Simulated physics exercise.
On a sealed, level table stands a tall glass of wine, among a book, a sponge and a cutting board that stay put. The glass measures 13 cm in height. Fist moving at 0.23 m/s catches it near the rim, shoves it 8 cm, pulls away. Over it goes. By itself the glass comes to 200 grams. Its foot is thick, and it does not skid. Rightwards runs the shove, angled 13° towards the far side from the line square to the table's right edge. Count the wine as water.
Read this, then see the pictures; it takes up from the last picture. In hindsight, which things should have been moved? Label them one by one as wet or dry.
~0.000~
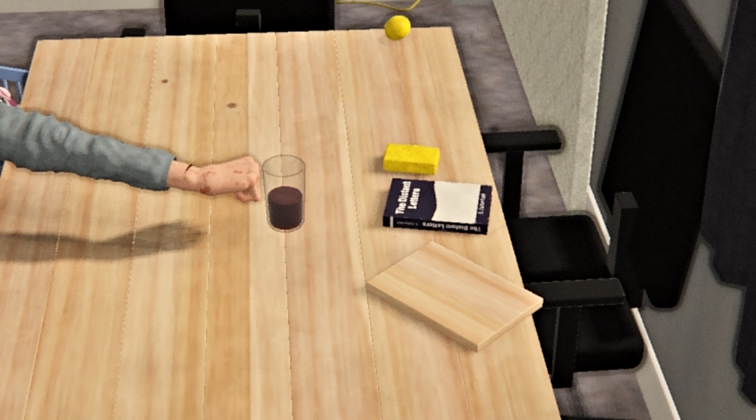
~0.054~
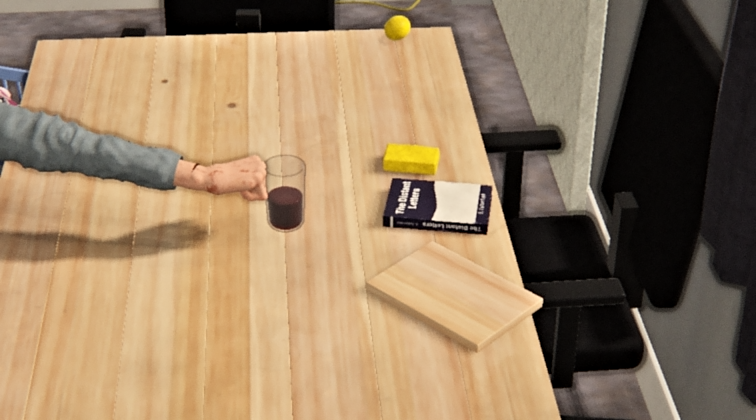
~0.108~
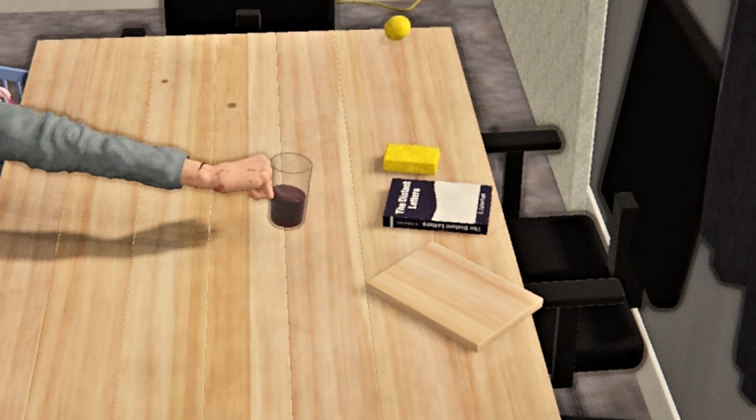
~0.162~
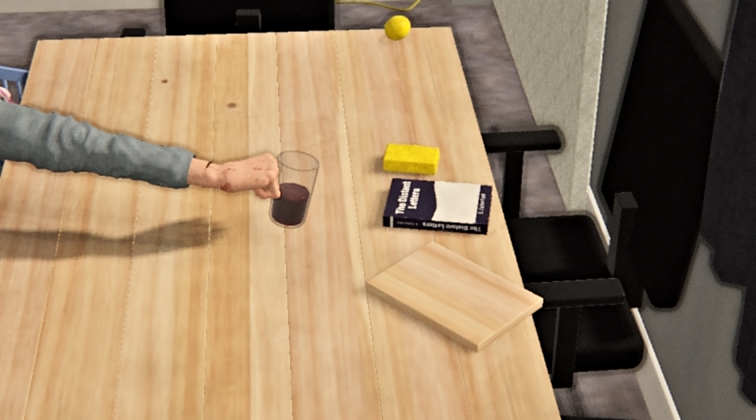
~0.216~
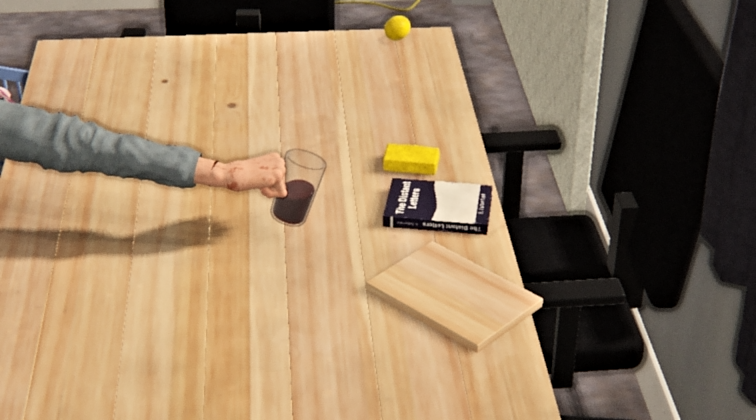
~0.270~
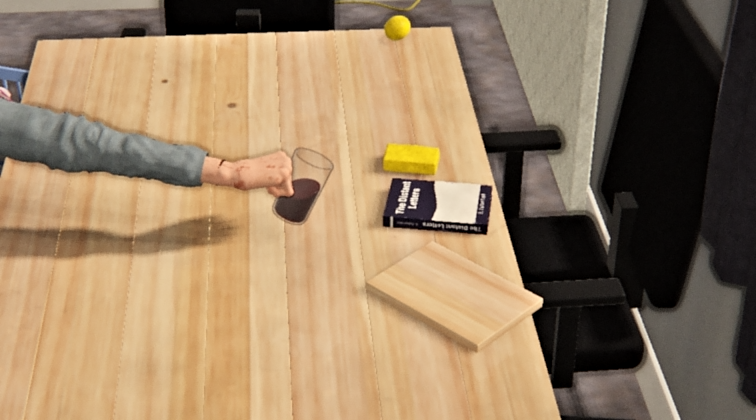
Book - wet; sponge - wet; cutting board - dry.
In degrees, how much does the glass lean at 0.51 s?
Angle: Around 60°.
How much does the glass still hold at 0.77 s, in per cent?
Value: Around 50 per cent.
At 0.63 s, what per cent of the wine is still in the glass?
It is close to 94 percent.
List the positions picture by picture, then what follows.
Tilt 0°; the fist is at (248, 176); surface from (267, 196) to (303, 194); the book is at (439, 200); the sponge is at (411, 153); the cutting board is at (454, 290), in the first frame.
Tilt 0°; the fist is at (255, 175); surface from (267, 196) to (303, 194), in the second frame.
Tilt 6°; the fist is at (261, 174); surface from (271, 188) to (306, 195), in the third frame.
Tilt 12°; the fist is at (268, 173); surface from (274, 190) to (310, 192), in the fourth frame.
Tilt 19°; the fist is at (274, 172); surface from (277, 192) to (315, 189), in the fifth frame.
Tilt 26°; the fist is at (281, 171); surface from (280, 193) to (321, 188), in the sixth frame.
By 0.51 s the tilt is 60° and 100 per cent is in the glass, 0 has run off the table; wet so far, nothing.
By 0.63 s the tilt is 88° and 94 per cent is in the glass, 0 has run off the table; wet so far, nothing.
By 0.77 s the tilt is 88° and 49 per cent is in the glass, 0 has run off the table; wet so far, book, sponge.
By 1.01 s the tilt is 88° and 24 per cent is in the glass, 0 has run off the table; wet so far, book, sponge.
At rest 8 per cent is in the glass, 7 has run off the table; wet so far, book, sponge.
